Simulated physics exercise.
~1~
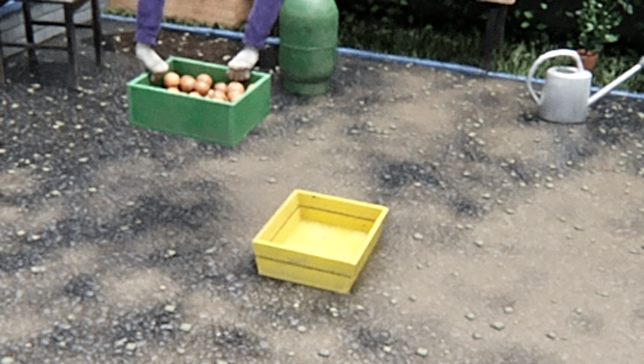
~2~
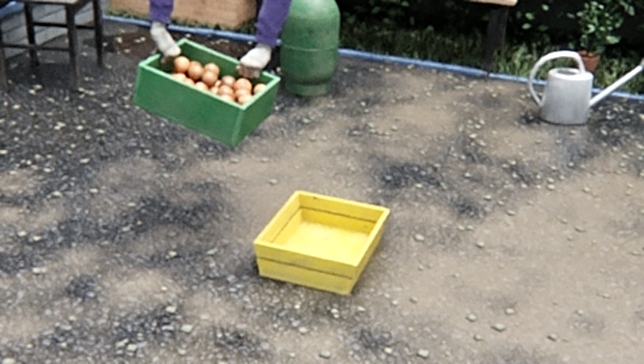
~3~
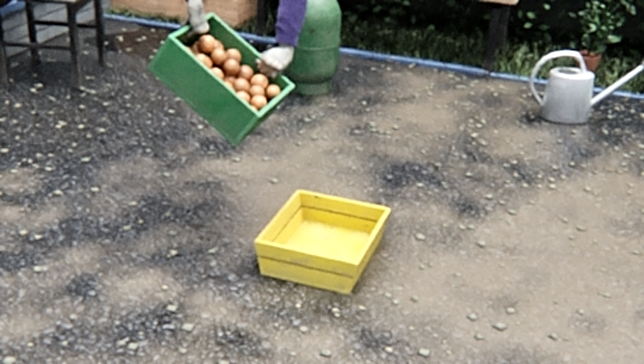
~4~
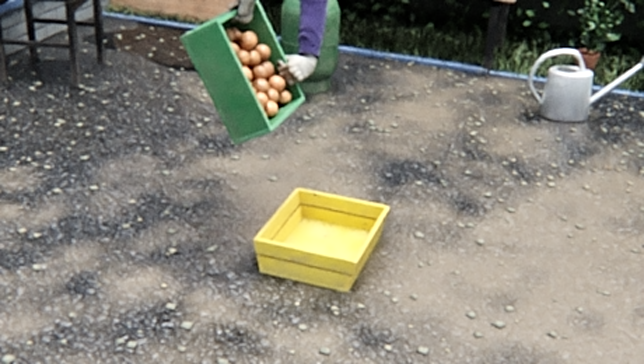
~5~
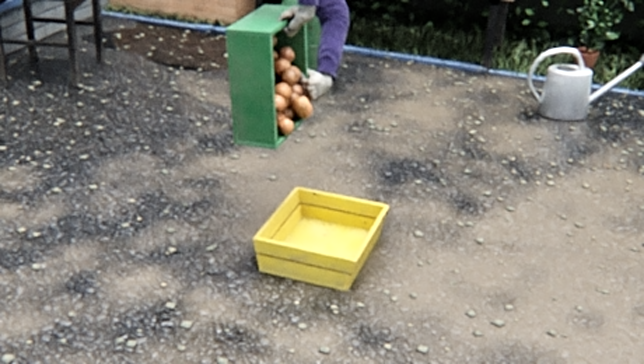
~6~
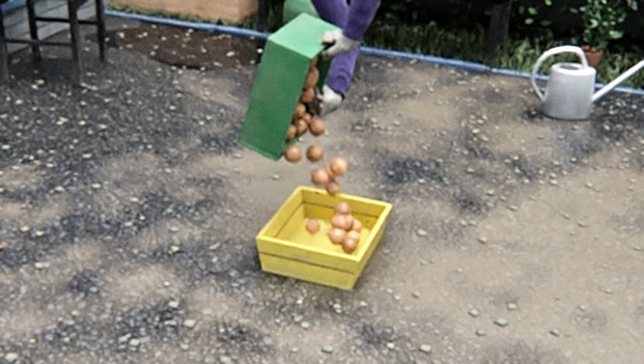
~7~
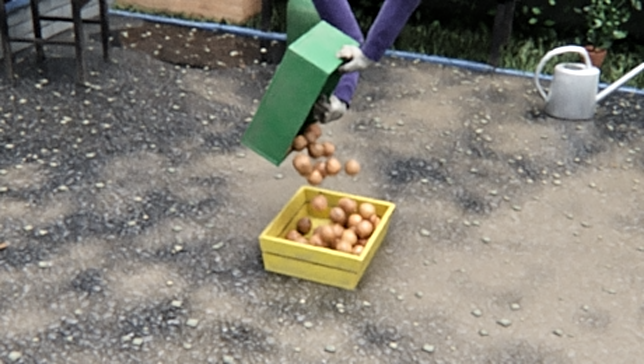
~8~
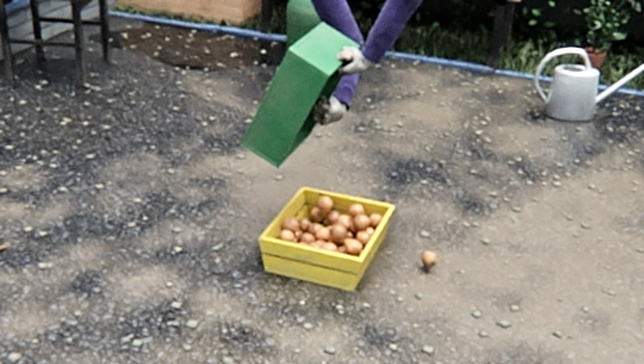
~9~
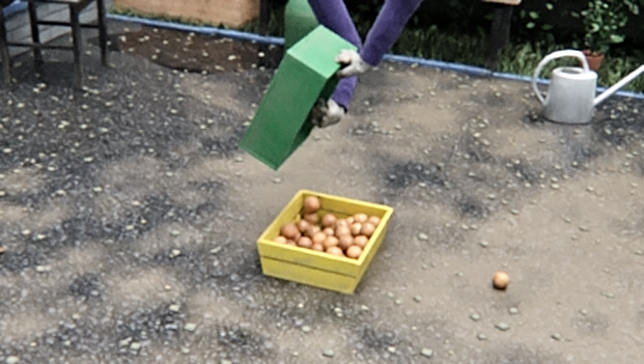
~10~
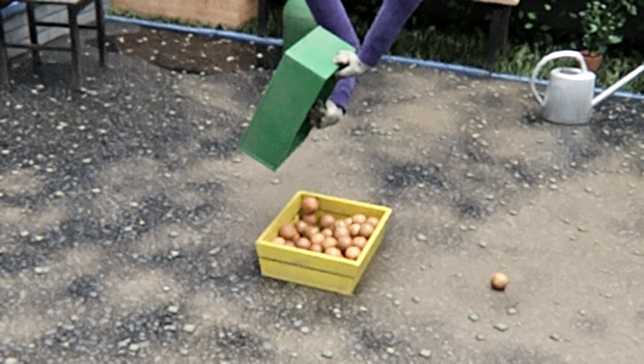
Green box tipped by gloved hands, spilling round brown objects into a yellow basket, one rolling away right onto the ground.
